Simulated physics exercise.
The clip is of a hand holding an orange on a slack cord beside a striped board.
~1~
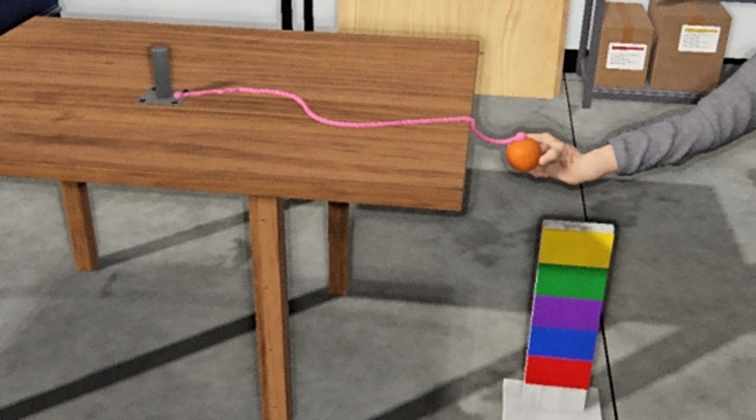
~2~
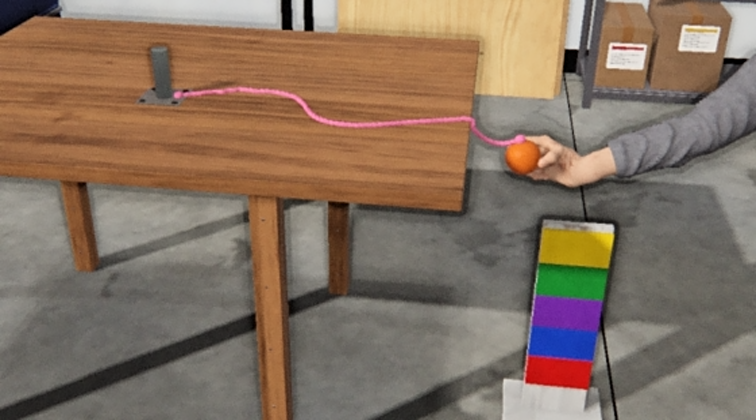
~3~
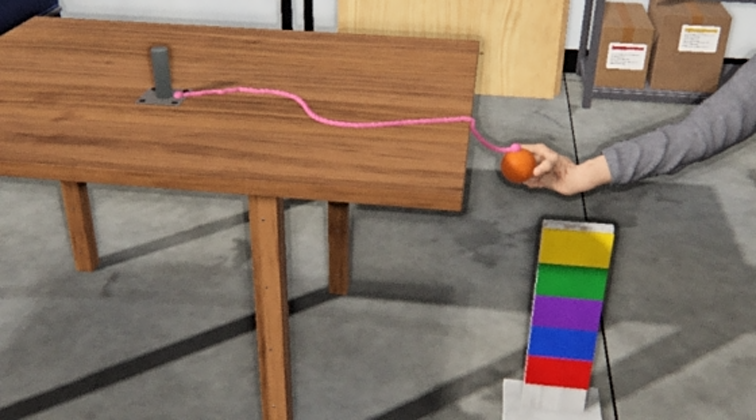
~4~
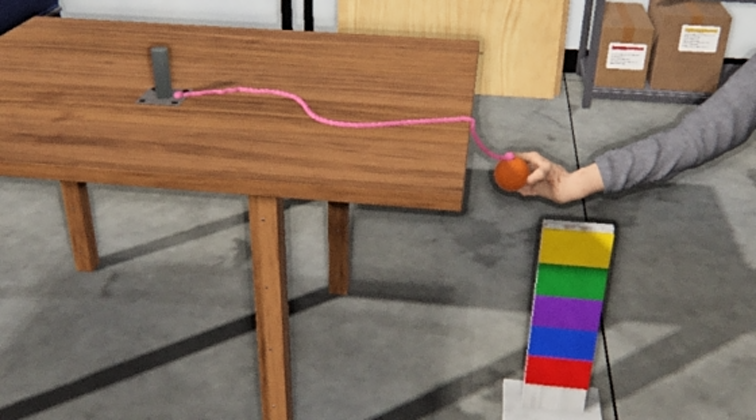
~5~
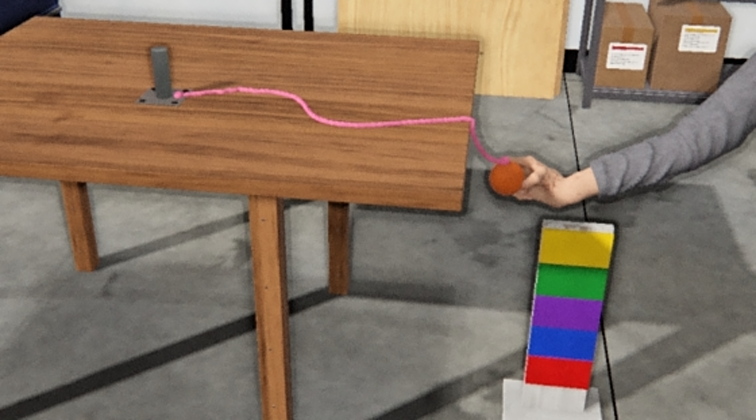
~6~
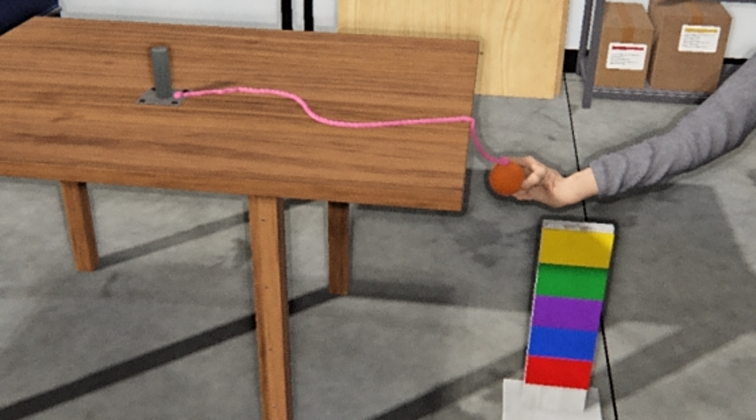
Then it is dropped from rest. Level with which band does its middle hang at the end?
At yellow.
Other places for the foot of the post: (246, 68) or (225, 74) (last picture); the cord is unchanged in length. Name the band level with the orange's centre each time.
One after the other, green; green.
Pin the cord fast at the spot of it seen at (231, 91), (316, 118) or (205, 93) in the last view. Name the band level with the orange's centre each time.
One after the other, yellow; no band; yellow.
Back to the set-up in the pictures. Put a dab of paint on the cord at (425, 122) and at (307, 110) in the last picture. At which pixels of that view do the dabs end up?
About (471, 126), and the other about (340, 109).
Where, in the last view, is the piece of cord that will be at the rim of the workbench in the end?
It lies at about (425, 122).
Early on, orange near (465, 231); level with yellow.
Midway, orange near (478, 237); level with yellow.
Finally, orange near (461, 239); level with yellow. Its centre hangs level with the yellow band.
